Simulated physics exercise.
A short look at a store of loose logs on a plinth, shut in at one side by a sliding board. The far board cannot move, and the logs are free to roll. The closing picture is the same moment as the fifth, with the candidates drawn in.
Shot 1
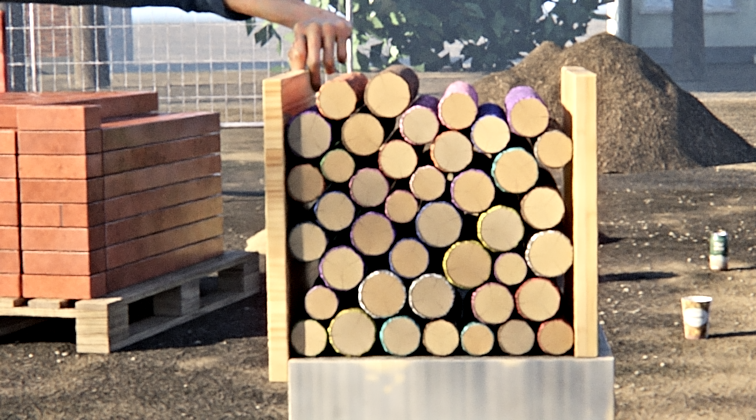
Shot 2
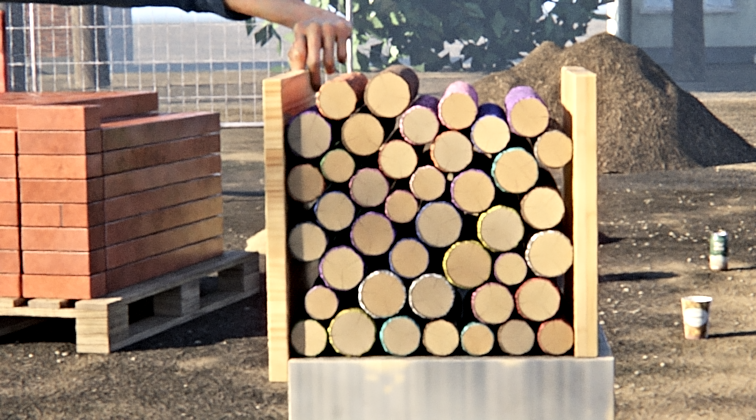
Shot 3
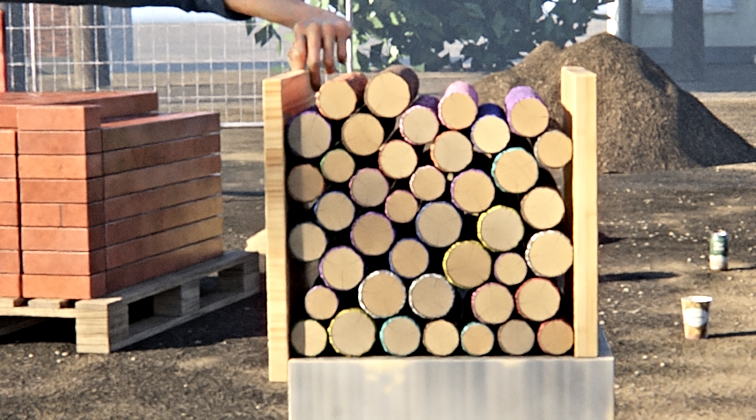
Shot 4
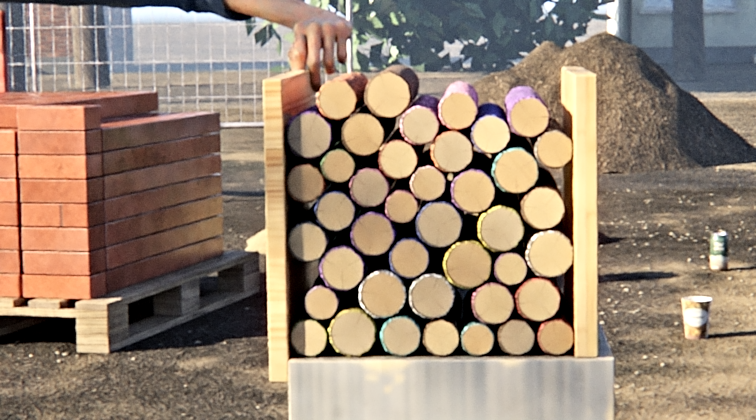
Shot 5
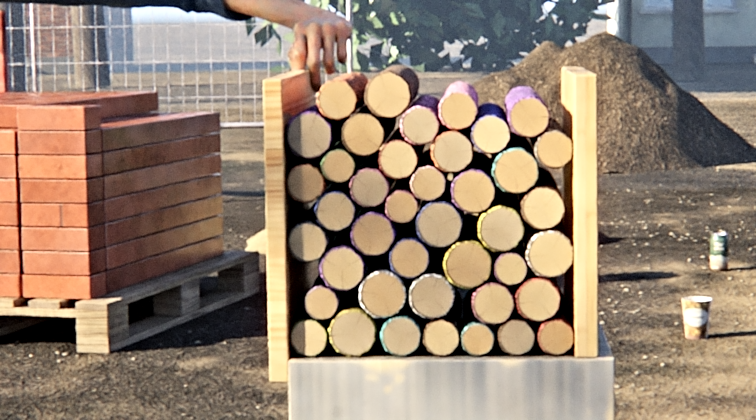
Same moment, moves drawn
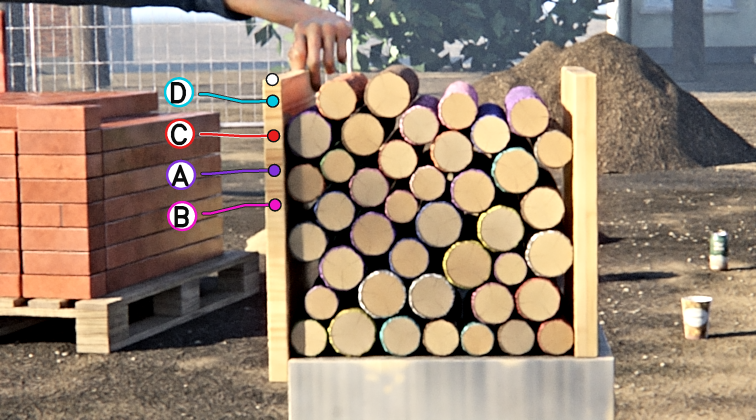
Outdoor yard beside stacked red bricks, a hand resting atop loose logs piled between two upright boards, nothing visibly moving.
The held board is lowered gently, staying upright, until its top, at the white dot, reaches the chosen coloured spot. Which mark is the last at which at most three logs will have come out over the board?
The answer is mark B.
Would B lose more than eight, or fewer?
It loses fewer than eight.
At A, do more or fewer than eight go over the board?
At A, fewer than eight.
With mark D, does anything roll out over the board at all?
No, at D.
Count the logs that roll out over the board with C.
The count is none.
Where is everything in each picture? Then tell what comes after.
A log (493, 304); a log (510, 269); a log (440, 225), in the first picture.
A log (440, 225); a log (370, 188), in the second picture.
A log (339, 166); a log (554, 149), in the third picture.
A log (388, 95); side board (294, 213), in the fourth picture.
A log (309, 338); a log (516, 337); a log (493, 304), in the fifth picture.
On the copy, A at (274, 171); B at (275, 205); C at (273, 136); D at (273, 101); the white dot at (272, 80).
On B. First, top of the board (284, 138).
Then, top of the board (286, 204).
Finally, top of the board (286, 204), none out over the board.
By contrast, A none out over the board; C none out over the board; D none out over the board.
